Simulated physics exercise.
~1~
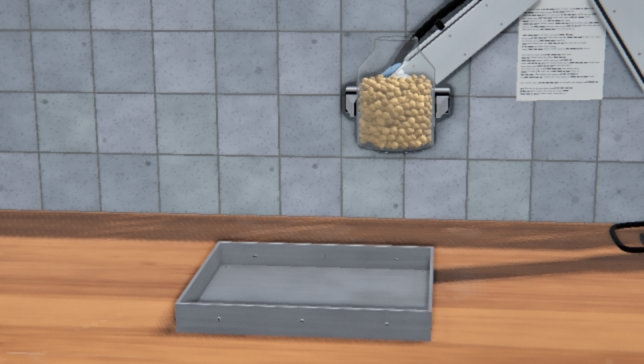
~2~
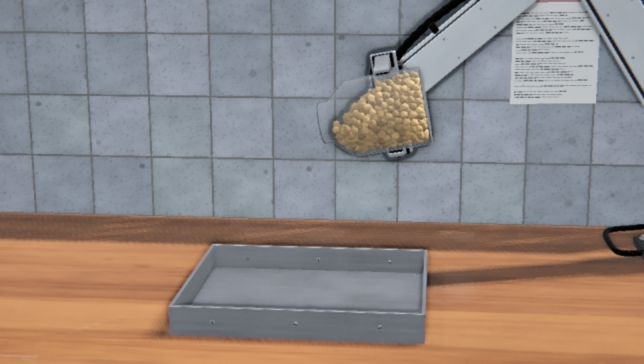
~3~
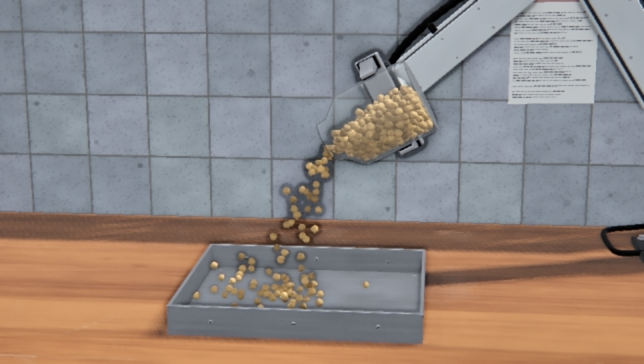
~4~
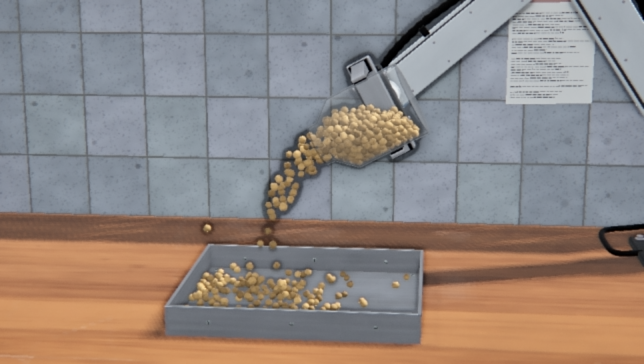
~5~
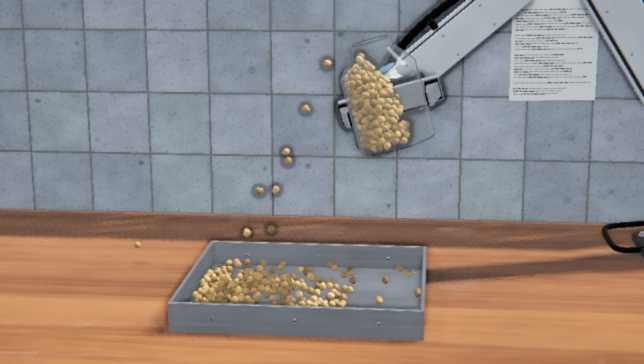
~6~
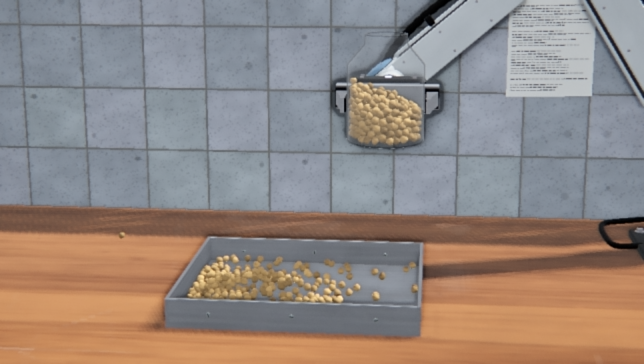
A robot arm tipping a clear jar of dried chickpeas leftward, pouring some into a grey tray, then righting it still partly full.
